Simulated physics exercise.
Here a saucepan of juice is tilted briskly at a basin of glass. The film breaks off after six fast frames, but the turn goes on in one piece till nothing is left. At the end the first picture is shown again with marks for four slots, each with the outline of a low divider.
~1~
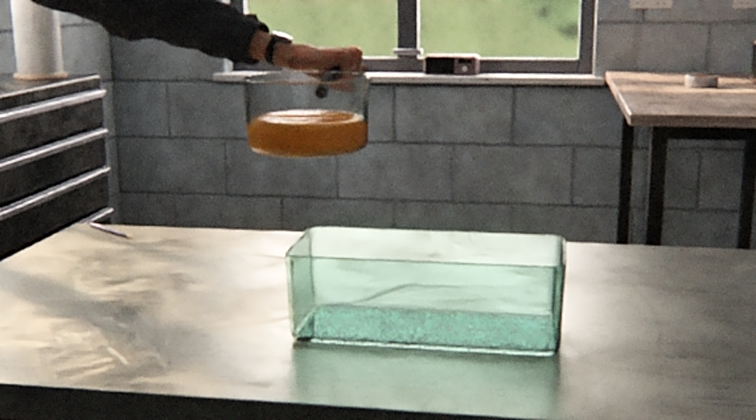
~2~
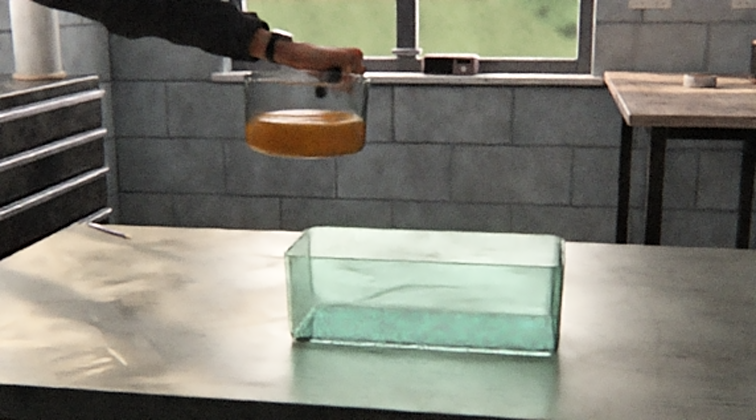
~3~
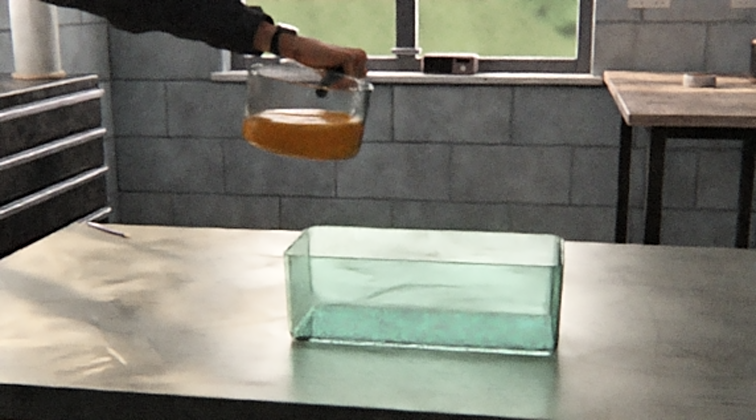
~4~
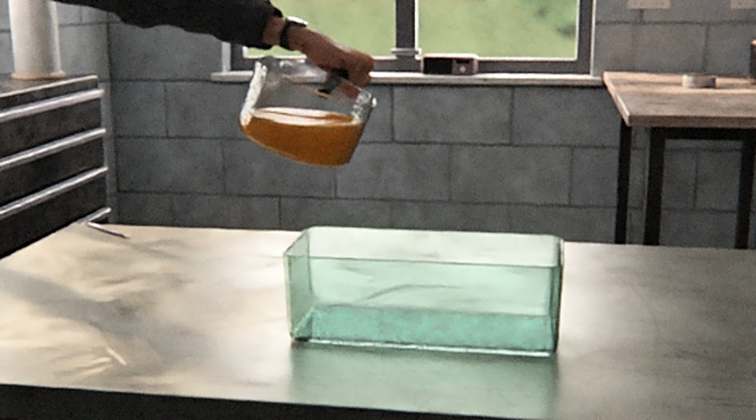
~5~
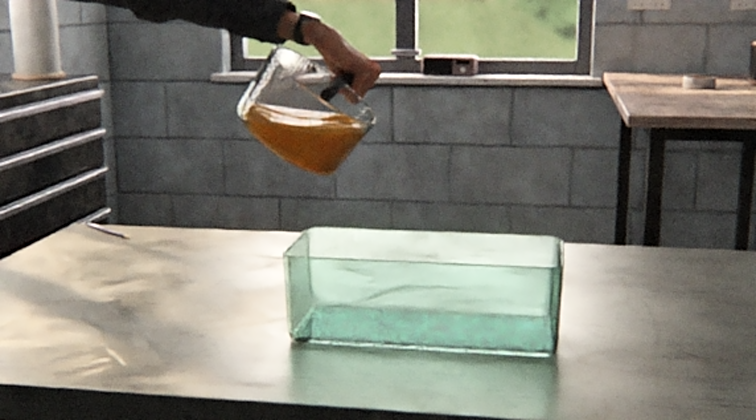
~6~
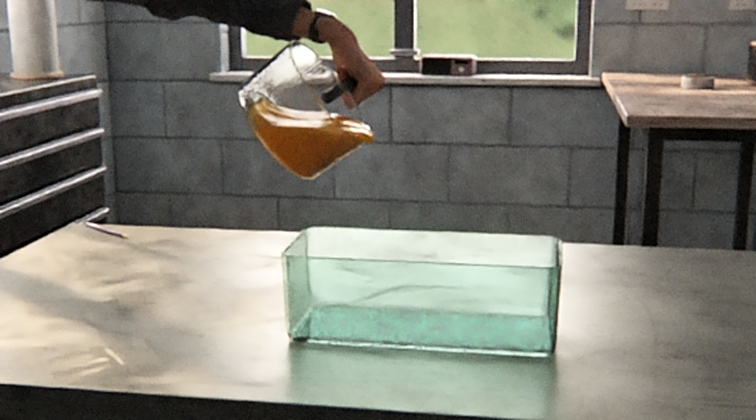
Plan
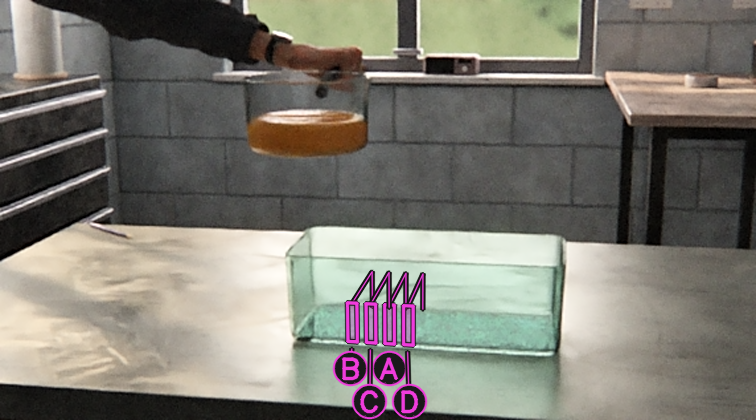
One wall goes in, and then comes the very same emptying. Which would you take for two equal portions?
A works best here.
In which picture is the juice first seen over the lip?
Picture 6.
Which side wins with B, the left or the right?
The right side.
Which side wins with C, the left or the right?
More ends on the right.
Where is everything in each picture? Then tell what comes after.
Upright, lip at (365, 77); basin from (291, 338) to (560, 354); nothing has left yet, in the first frame.
Tipped about 3°, lip at (366, 80); nothing has left yet, in the second frame.
Tipped about 10°, lip at (369, 88); nothing has left yet, in the third frame.
Tipped about 22°, lip at (372, 102); nothing has left yet, in the fourth frame.
Tipped about 37°, lip at (373, 121); nothing has left yet, in the fifth frame.
Tipped about 53°, lip at (366, 140); juice is over the lip, down to (370, 141), in the sixth frame.
In magenta, A at (388, 350); B at (351, 348); C at (370, 349); D at (407, 351).
With A, about 52 % ends left of the wall and 46 % right of it.
With B, about 6 % ends left of the wall and 92 % right of it.
With C, about 14 % ends left of the wall and 83 % right of it.
With D, about 83 % ends left of the wall and 15 % right of it.
